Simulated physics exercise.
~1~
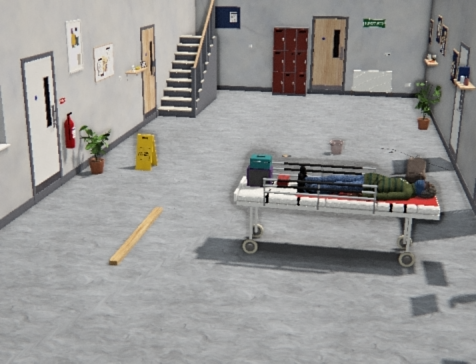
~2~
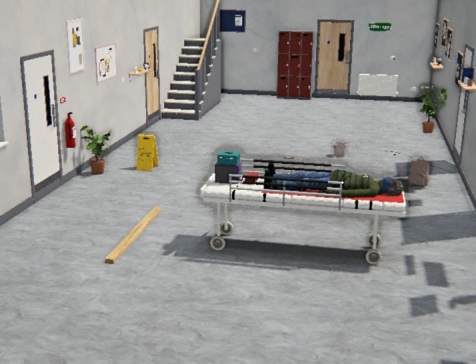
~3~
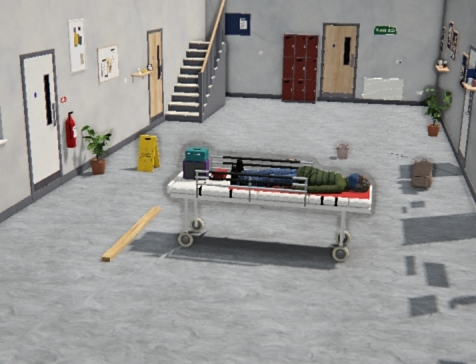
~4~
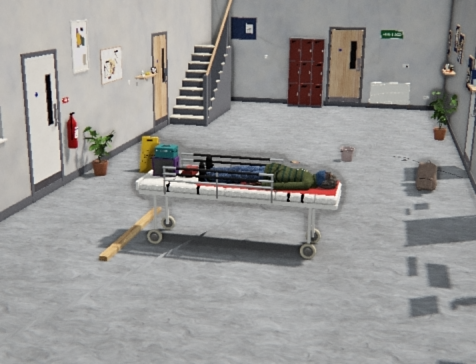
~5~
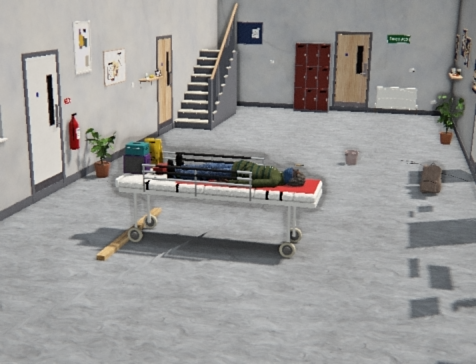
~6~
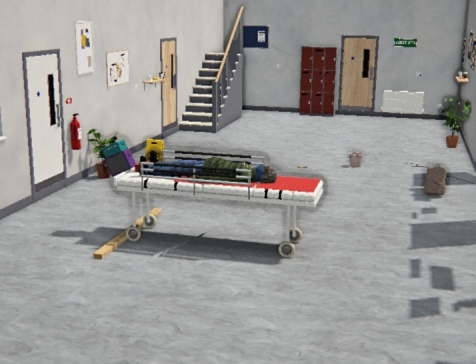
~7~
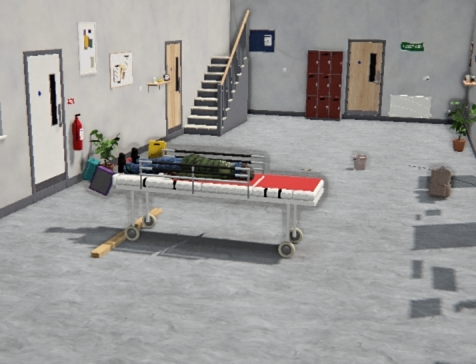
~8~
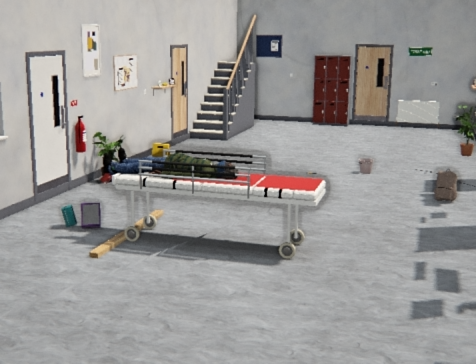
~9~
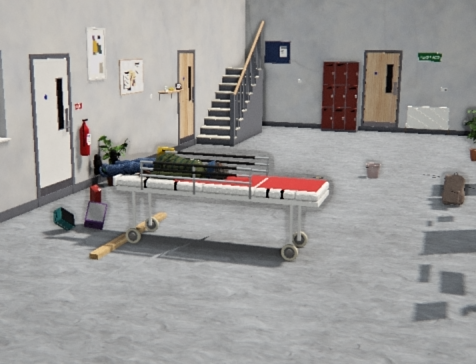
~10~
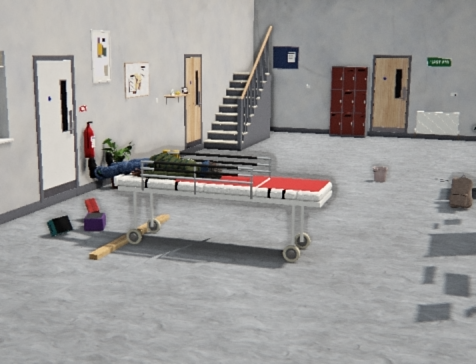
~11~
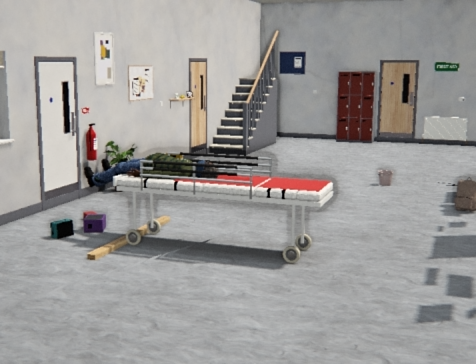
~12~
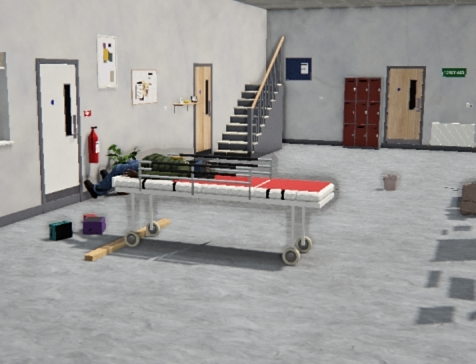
A person in dark blue and green lies feet first on a white and red ward trolley in a grey hallway, seen from above and to the side, with doors, stairs and red lockers behind. A teal case, a purple monitor and a red box ride near the feet. The trolley rolls left and stops dead at a wooden sill on the floor. The person keeps sliding left, pushing past the foot end, while the monitor tips and falls with the case, followed by the red box. Finally the person rests with the lower legs hanging beyond the trolley's end.
